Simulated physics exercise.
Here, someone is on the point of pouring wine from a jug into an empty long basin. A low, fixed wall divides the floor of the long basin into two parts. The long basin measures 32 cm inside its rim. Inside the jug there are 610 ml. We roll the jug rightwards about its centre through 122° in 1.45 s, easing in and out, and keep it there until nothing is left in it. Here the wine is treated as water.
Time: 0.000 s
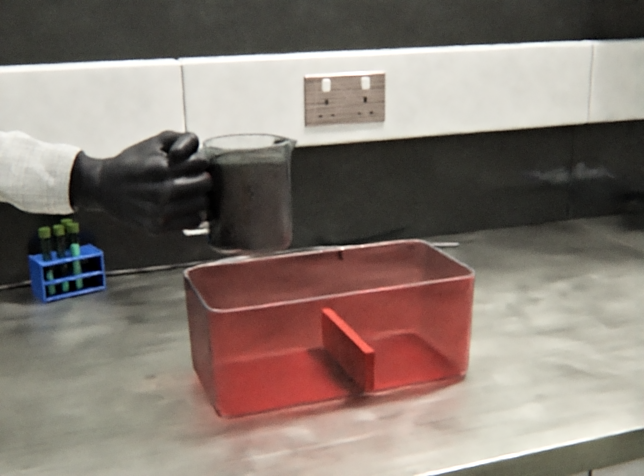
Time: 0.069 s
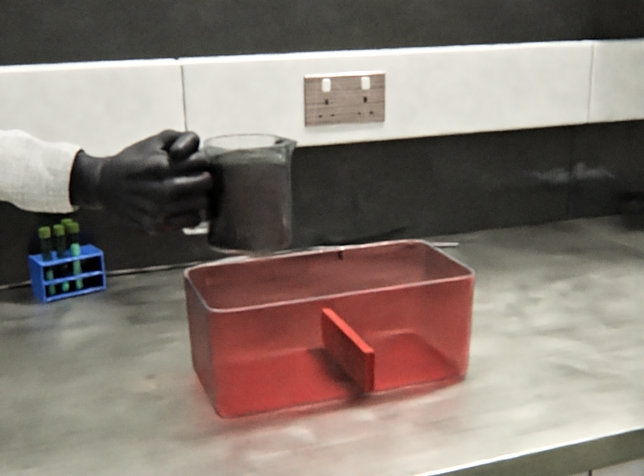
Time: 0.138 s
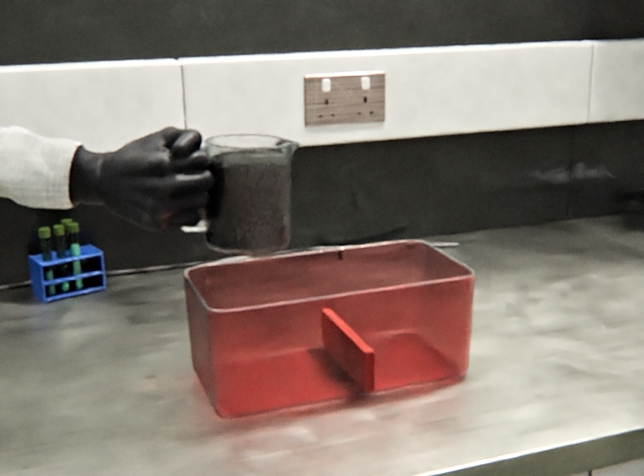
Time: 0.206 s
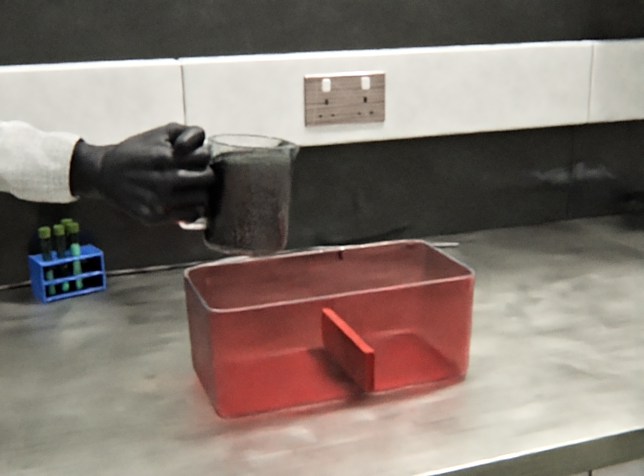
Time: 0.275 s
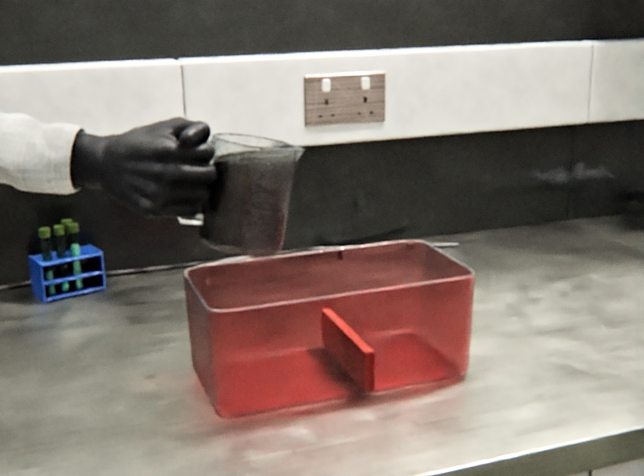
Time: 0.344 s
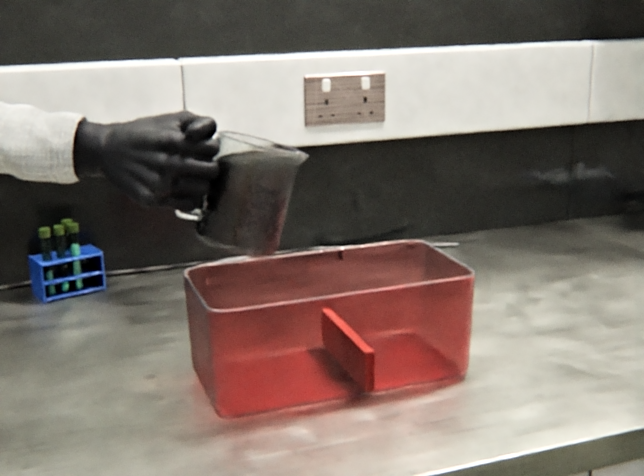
The footage shows a black-gloved hand holding a jug of dark liquid above a long, clear-walled red basin with a low divider on a grey worktop, then gradually tilting the jug slightly to the right.
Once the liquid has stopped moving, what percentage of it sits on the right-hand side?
About 68 per cent.
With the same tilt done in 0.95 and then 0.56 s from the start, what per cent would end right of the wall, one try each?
Some 55 and 30 per cent, in that order.
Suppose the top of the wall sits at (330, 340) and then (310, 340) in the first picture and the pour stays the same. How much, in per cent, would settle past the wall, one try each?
One try each: Around 90 percent and then around 95 percent.
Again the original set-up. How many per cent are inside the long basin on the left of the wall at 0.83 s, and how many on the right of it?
Left about 0, right about 12.
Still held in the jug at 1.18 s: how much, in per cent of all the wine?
Close to 14 percent of the whole amount.
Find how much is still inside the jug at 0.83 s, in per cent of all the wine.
About 74 per cent.
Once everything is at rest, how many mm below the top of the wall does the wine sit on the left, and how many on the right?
On the left it's about 42 mm; on the right, about 28 mm.
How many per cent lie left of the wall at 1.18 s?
About 14 percent.
By 0.83 s the tilt is 74° and 74 per cent is still to pour, 0 is left of the wall and 11 right of it.
By 1.18 s the tilt is 112° and 15 per cent is still to pour, 13 is left of the wall and 63 right of it.
By 1.55 s the tilt is 122° and 0 per cent is still to pour, 31 is left of the wall and 68 right of it.
By 1.95 s the tilt is 122° and 0 per cent is still to pour, 31 is left of the wall and 68 right of it.
At rest 31 per cent lies left of the wall, 68 right of it and 1 outside.
